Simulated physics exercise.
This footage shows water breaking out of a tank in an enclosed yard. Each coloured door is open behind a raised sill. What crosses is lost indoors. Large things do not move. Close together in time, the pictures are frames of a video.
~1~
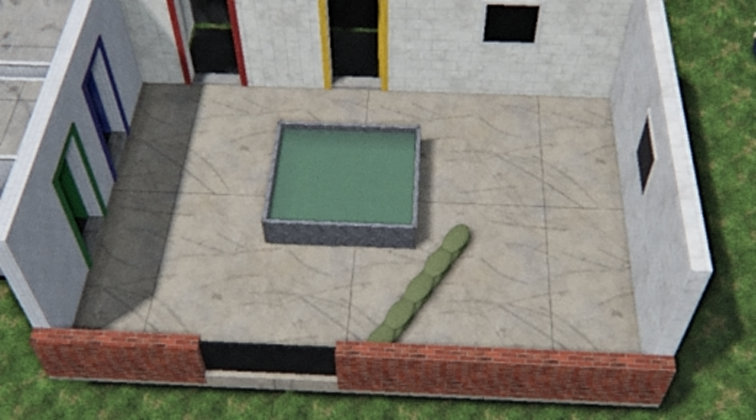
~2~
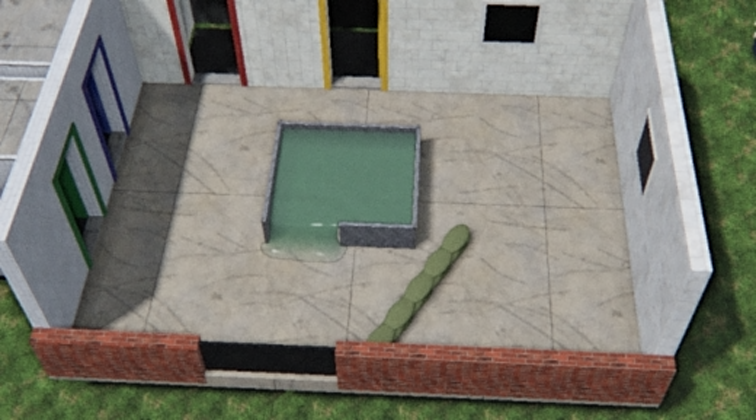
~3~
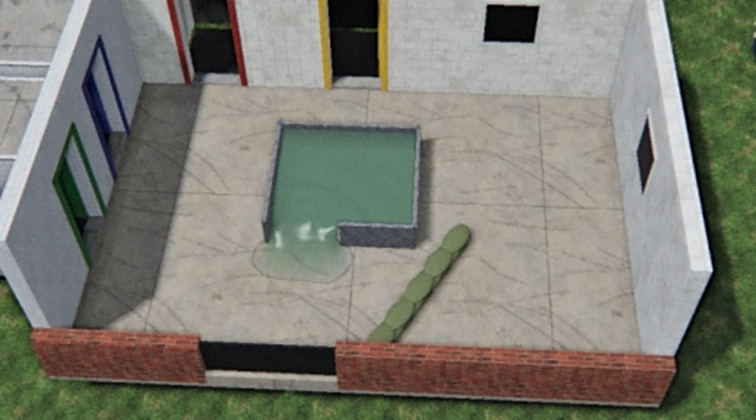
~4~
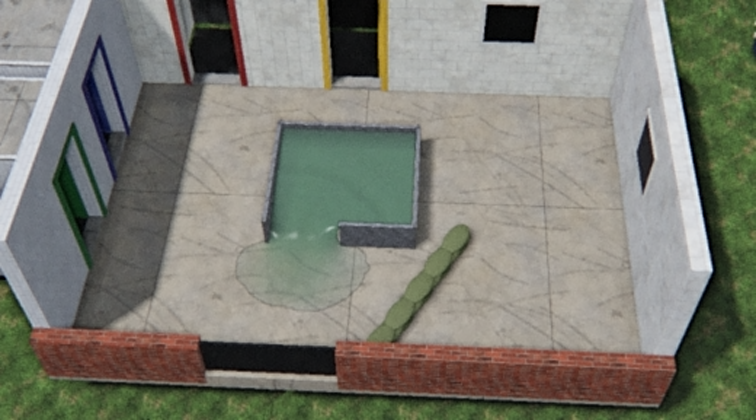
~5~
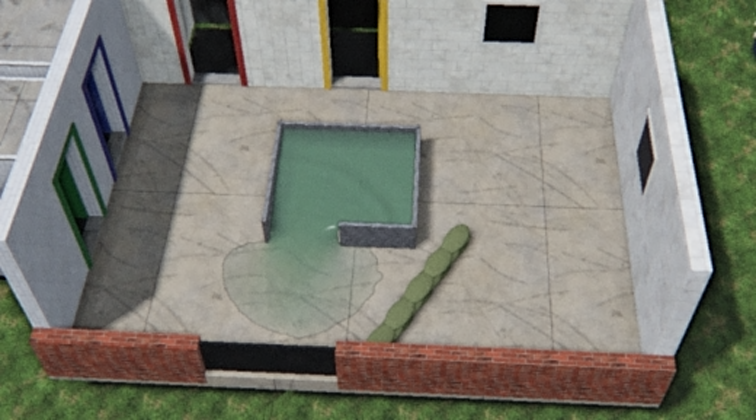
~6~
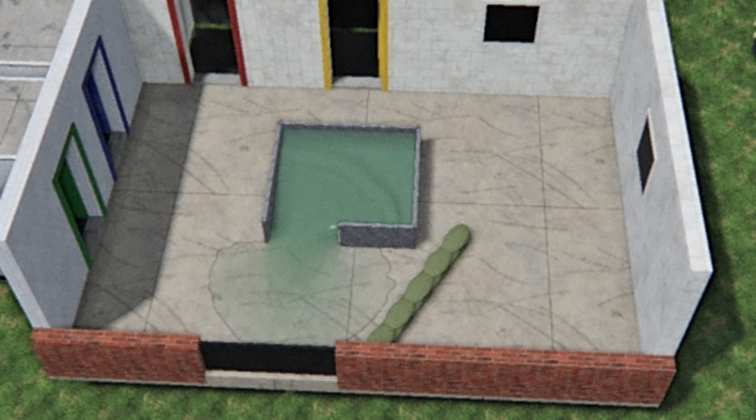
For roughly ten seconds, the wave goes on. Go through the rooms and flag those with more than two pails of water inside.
I expect the yellow door to stay within two buckets; I expect the red door to go over the limit; I expect the blue door to stay within two buckets; I expect the green door to go over the limit.
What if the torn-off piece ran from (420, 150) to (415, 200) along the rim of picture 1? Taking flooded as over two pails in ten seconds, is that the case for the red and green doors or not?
In that case the red door undershoots, while the green door undershoots.
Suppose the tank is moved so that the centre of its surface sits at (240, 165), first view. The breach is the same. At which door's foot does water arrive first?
That would be the green-painted one.
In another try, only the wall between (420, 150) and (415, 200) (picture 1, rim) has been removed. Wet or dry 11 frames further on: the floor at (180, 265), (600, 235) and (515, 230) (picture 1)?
Taken in turn they're unwetted, swamped and swamped.
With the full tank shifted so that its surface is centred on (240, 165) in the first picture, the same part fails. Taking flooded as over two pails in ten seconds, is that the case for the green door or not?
Briefly, the green door crosses the line.
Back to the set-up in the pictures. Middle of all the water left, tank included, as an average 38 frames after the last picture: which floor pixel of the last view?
At about (275, 243).
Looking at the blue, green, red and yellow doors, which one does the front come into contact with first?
The answer here is the green one.
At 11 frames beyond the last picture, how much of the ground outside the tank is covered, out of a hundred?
Share estimate: About 20 per cent.
A moment on, water covers 15 % of the floor; the yellow door not reached, the red door not reached, the blue door not reached, the green door not reached.
Next, water covers 20 % of the floor; the yellow door not reached, the red door not reached, the blue door not reached, the green door not reached.
Then, water covers 25 % of the floor; the yellow door not reached, the red door not reached, the blue door not reached, the green door wet at the sill, nothing in.
Later, water covers 50 % of the floor; the yellow door not reached, the red door wet at the sill, nothing in, the blue door wet at the sill, nothing in, the green door under two buckets in.
In the end, water covers 65 % of the floor; the yellow door wet at the sill, nothing in, the red door over two buckets in, the blue door wet at the sill, nothing in, the green door over two buckets in.
